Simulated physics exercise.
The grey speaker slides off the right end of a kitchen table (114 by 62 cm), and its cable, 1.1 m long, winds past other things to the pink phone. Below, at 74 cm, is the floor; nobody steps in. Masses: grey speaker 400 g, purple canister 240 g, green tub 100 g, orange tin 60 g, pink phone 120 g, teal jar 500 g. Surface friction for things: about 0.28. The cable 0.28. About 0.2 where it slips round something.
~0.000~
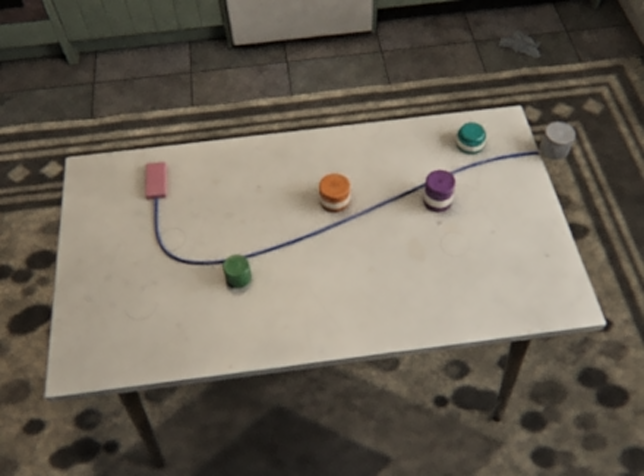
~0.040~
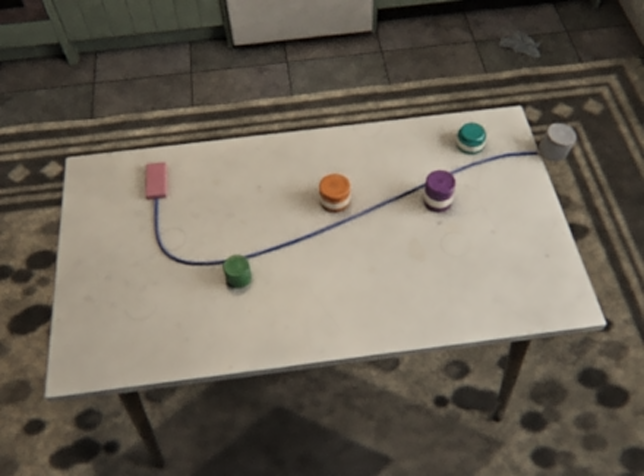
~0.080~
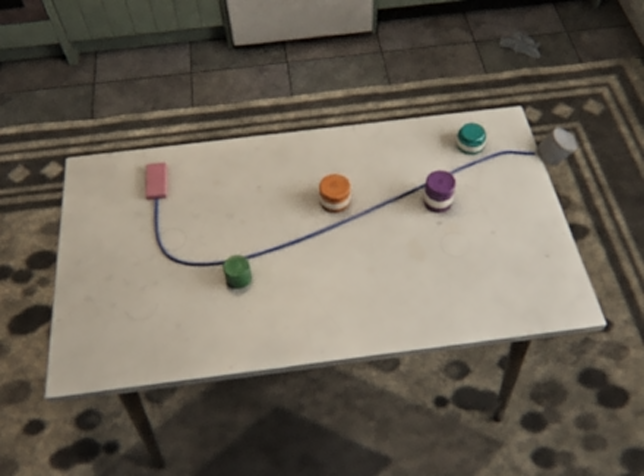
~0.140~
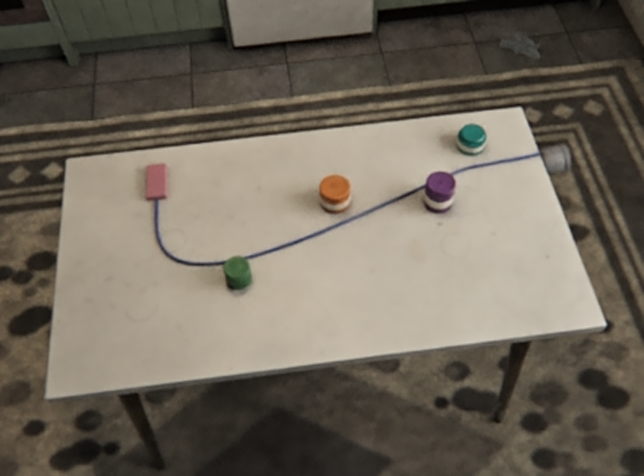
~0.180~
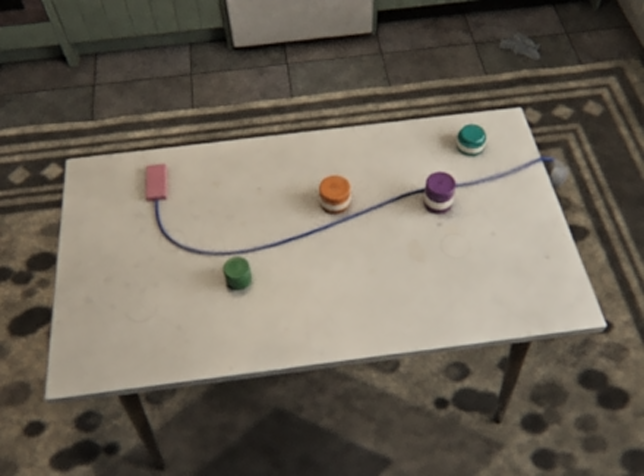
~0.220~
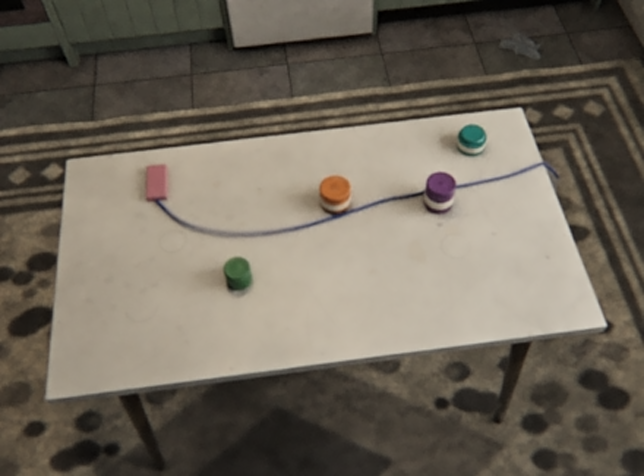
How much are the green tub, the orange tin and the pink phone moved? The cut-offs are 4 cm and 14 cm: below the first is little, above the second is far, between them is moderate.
The green tub moves little. The orange tin moves far. The pink phone moves far.
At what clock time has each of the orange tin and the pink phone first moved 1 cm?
Orange tin 0.28 s; pink phone 0.28 s, roughly.
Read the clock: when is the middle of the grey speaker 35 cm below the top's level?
0.36 s.
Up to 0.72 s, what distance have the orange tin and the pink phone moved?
For the orange tin, over the edge; for the pink phone, 70 cm.
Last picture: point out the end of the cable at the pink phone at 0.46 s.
Look around (316, 195) and you'll see it.
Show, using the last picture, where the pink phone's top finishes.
End position in the last picture: Approx. (480, 163).
By 0.5 s, the cable's tail end at (316, 195); pink phone 33 cm off its start, orange tin 23 cm off its start, grey speaker over the edge.
By 0.7 s, the cable's tail end at (463, 189); pink phone 68 cm off its start, orange tin over the edge, grey speaker over the edge.
By 1.0 s, the cable's tail end at (499, 175); pink phone 76 cm off its start at (479, 164), orange tin over the edge, purple canister 9 cm off its start at (479, 196).
By 1.2 s, the cable's tail end at (500, 174); pink phone 77 cm off its start, orange tin over the edge, purple canister 9 cm off its start.
By 2.4 s, the cable's tail end at (500, 174); pink phone 77 cm off its start at (480, 163), orange tin over the edge, green tub 0 cm off its start at (237, 267), purple canister 9 cm off its start at (479, 196).
